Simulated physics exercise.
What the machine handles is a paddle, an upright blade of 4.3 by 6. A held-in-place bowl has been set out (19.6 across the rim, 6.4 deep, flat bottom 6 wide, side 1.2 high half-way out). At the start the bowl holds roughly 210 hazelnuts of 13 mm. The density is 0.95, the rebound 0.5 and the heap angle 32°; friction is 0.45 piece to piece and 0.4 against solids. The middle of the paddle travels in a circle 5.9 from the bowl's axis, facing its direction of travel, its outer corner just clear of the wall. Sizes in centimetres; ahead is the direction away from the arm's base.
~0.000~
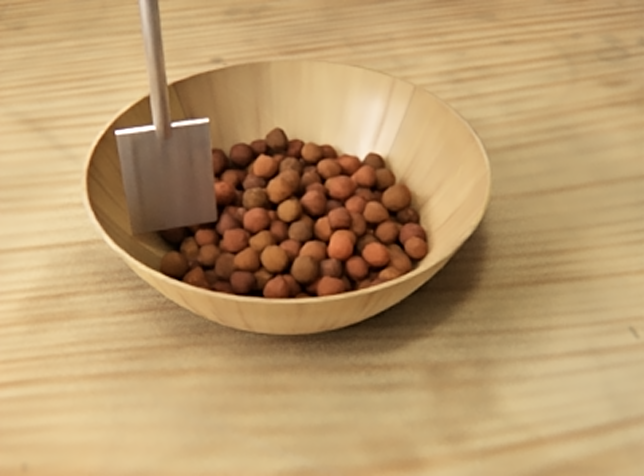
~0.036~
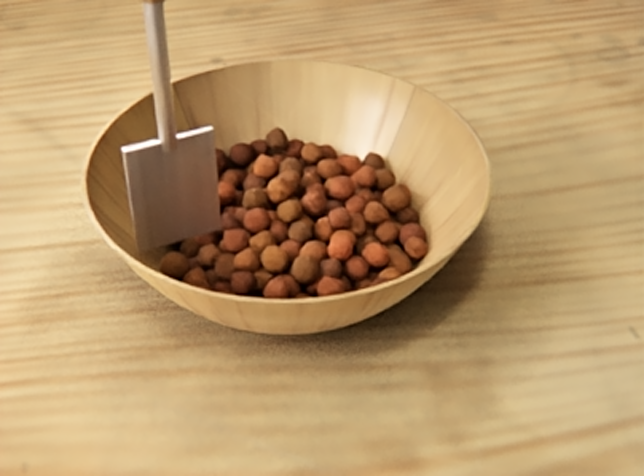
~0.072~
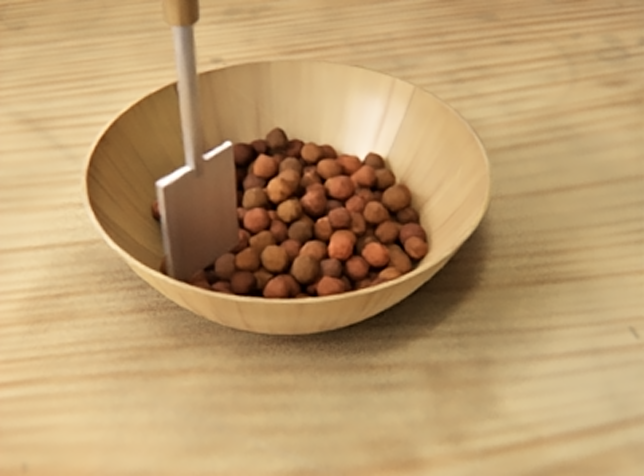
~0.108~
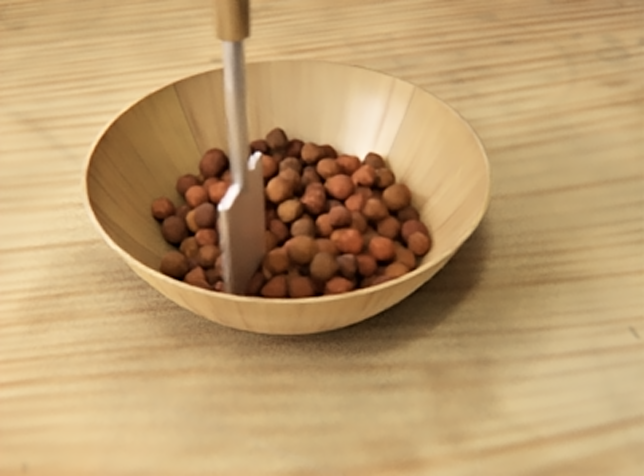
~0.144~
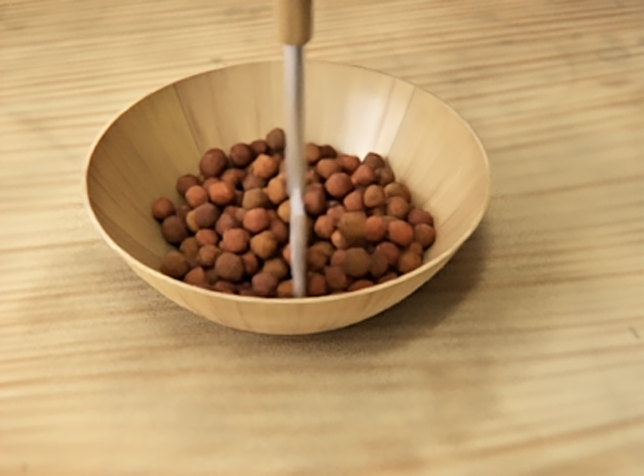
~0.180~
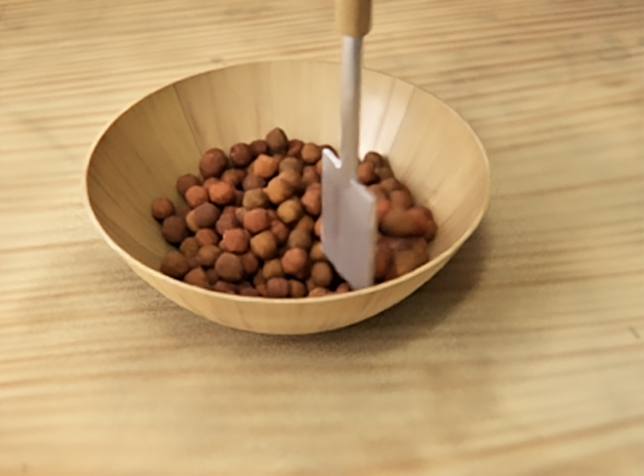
A wooden bowl holds brown nuts as a flat paddle sweeps through them from left to right.
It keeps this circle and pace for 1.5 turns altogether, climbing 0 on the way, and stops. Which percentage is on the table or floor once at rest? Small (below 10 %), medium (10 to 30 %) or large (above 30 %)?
It is small.
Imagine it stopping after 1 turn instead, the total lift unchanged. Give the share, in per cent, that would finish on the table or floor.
About 5 per cent.
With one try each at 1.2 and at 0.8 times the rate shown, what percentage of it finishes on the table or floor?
Around 15 percent for the first try and 0 percent for the second.
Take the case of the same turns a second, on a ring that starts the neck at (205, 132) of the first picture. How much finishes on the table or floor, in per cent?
Roughly 5 per cent.
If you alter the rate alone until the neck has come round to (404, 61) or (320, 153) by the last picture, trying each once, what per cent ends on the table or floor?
Around 30 and 5 percent, in that order.
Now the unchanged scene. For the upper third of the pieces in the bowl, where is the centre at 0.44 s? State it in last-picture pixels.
Roughly pixel (249, 167).
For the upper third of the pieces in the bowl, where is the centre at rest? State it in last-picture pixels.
Somewhere close to (295, 194).
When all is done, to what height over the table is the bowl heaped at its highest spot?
Around 4.5 cm above the table.
After 0.44 s, 273° round, highest piece 8 above the table; 203 in the bowl, 3 on the table or floor, 1 in flight or on the tool.
After 0.70 s, 82° round, highest piece 7 above the table; 198 in the bowl, 7 on the table or floor, 2 in flight or on the tool.
After 1.03 s, 180° round, highest piece 5 above the table; 194 in the bowl, 13 on the table or floor.
After 1.73 s, 180° round, highest piece 5 above the table; 194 in the bowl, 13 on the table or floor.
In the end, 194 in the bowl, 13 on the table or floor. That is 6 % on the table or floor.
